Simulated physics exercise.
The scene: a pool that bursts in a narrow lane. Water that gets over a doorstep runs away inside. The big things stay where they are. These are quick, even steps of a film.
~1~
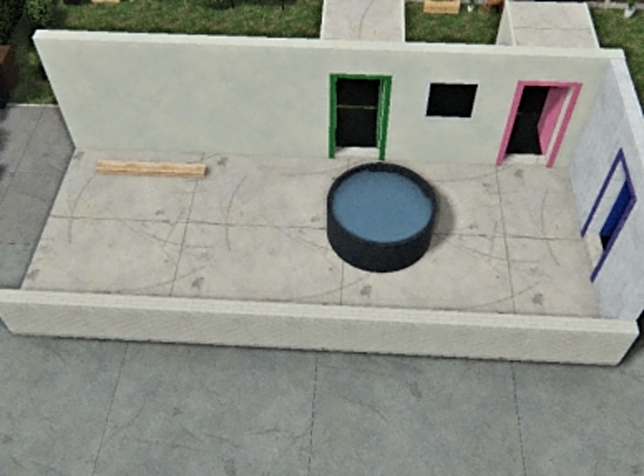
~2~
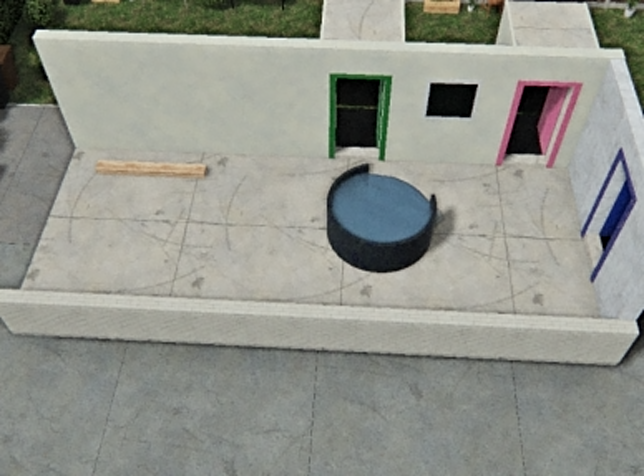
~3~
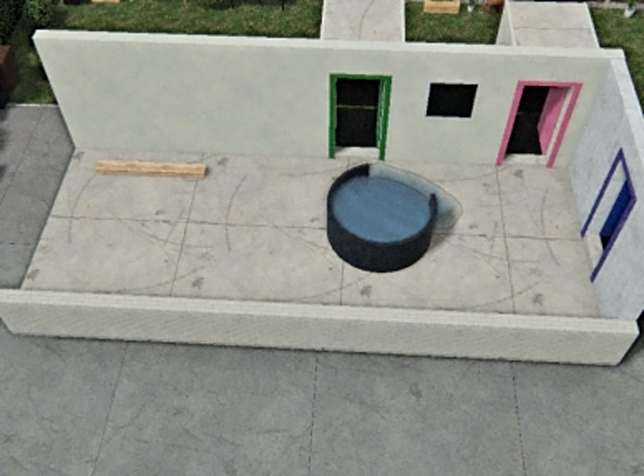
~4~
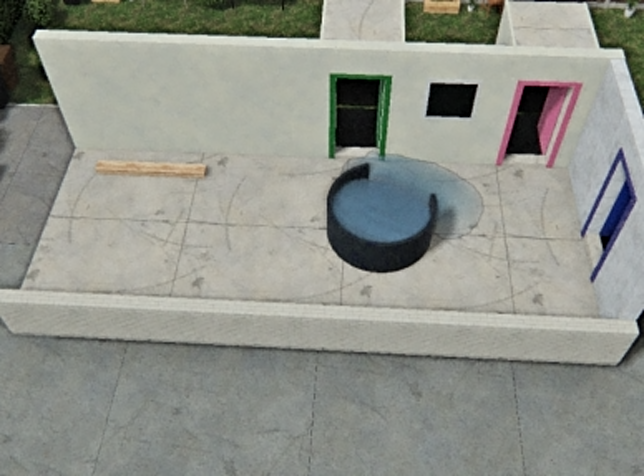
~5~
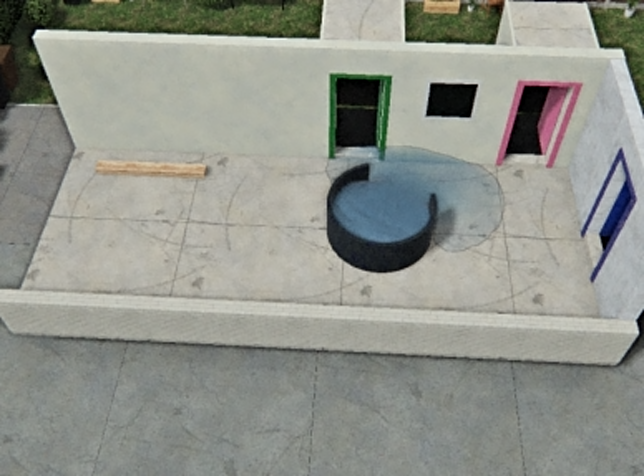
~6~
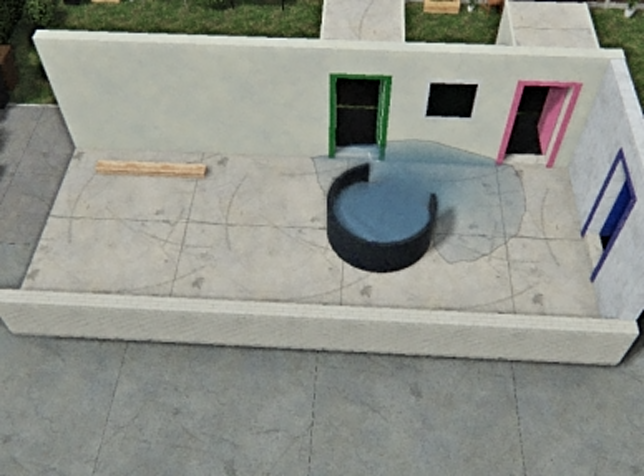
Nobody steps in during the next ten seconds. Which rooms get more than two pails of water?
The pink door takes more than that; the blue door stays under that; the green door takes more than that.
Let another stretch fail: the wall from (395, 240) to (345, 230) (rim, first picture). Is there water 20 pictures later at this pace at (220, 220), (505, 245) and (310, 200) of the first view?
In that order: Covered, covered, clear.
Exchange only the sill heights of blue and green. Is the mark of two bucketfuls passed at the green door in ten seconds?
Then: Green goes over.
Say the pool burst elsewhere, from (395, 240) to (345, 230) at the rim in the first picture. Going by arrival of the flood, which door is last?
I say the one in green.
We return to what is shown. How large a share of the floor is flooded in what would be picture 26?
Near 50 in a hundred.
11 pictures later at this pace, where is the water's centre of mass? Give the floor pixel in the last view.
Close to (436, 201).
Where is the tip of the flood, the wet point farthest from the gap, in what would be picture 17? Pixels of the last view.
Near (198, 155).
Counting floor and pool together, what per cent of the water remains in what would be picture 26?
Near 92 in a hundred.
A moment on, water covers 20 % of the floor; the pink door under two buckets in, the blue door not reached, the green door over two buckets in.
Next, water covers 25 % of the floor; the pink door under two buckets in, the blue door wet at the sill, nothing in, the green door over two buckets in.
Then, water covers 50 % of the floor; the pink door over two buckets in, the blue door wet at the sill, nothing in, the green door far over two buckets in.
Later, water covers 80 % of the floor; the pink door far over two buckets in, the blue door wet at the sill, nothing in, the green door far over two buckets in.
In the end, water covers 95 % of the floor; the pink door far over two buckets in, the blue door wet at the sill, nothing in, the green door far over two buckets in.
